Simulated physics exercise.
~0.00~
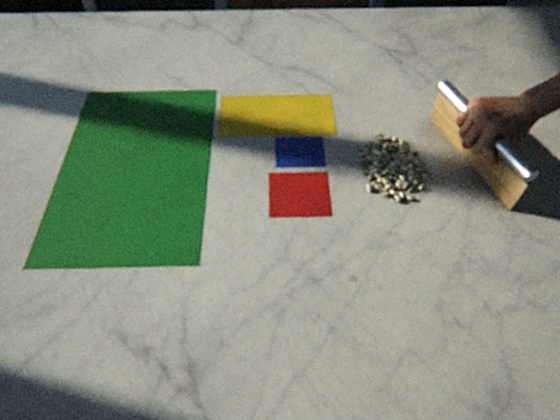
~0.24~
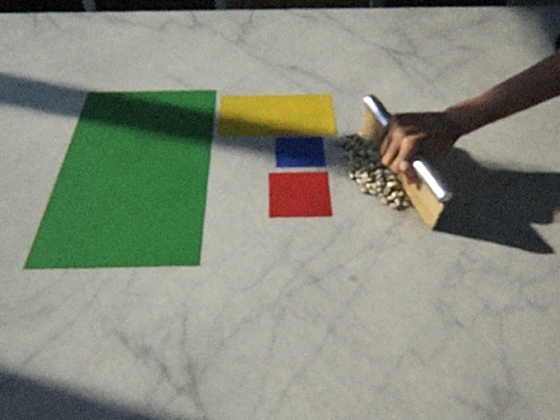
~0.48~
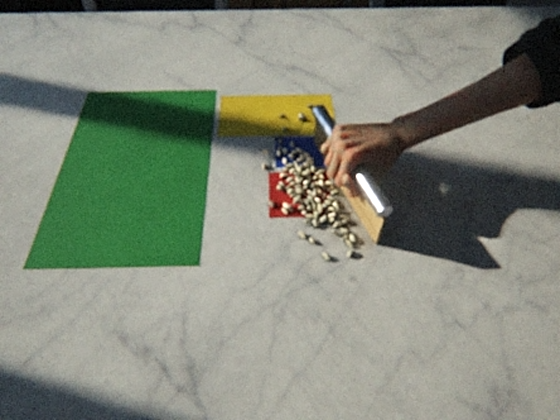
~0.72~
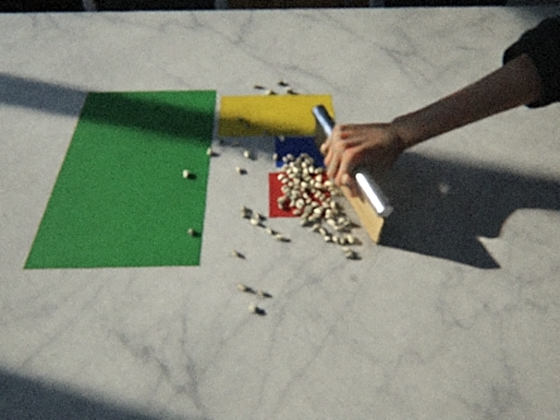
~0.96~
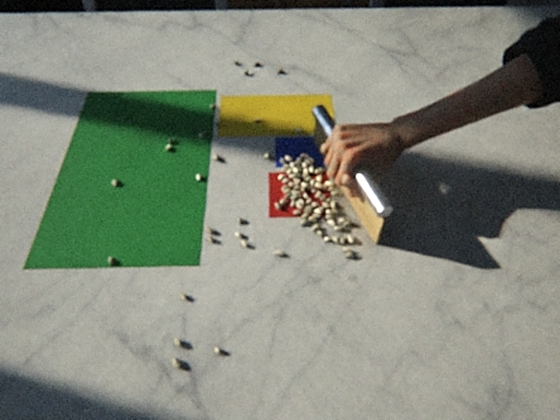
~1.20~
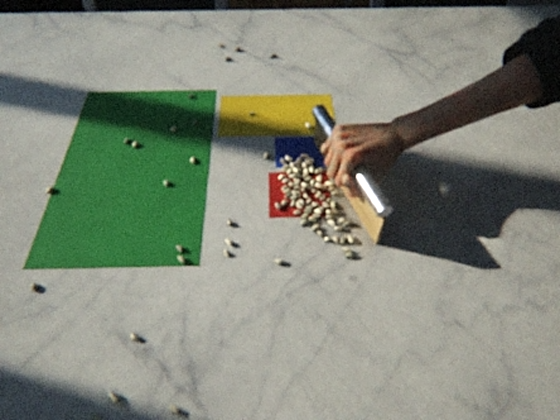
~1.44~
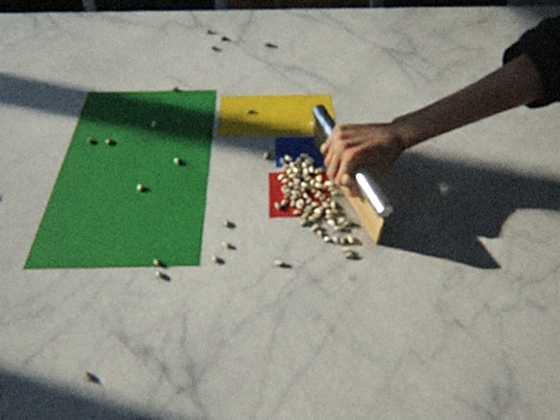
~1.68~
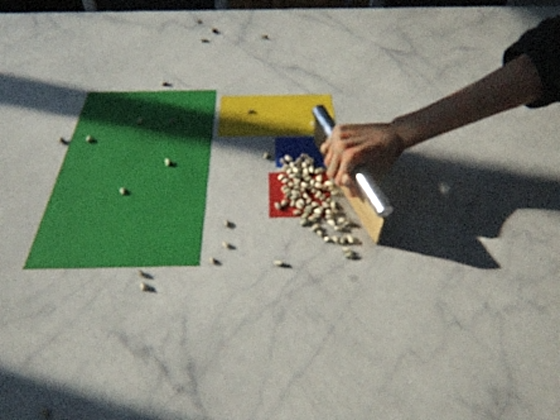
The clip shows a hand pushing a pile of pale beans leftward with a scraper across a marbled surface, then stopping; some beans scatter over and past the green sheet, while most stay heaped by the blade, largely on the red and blue sheets and bare surface.
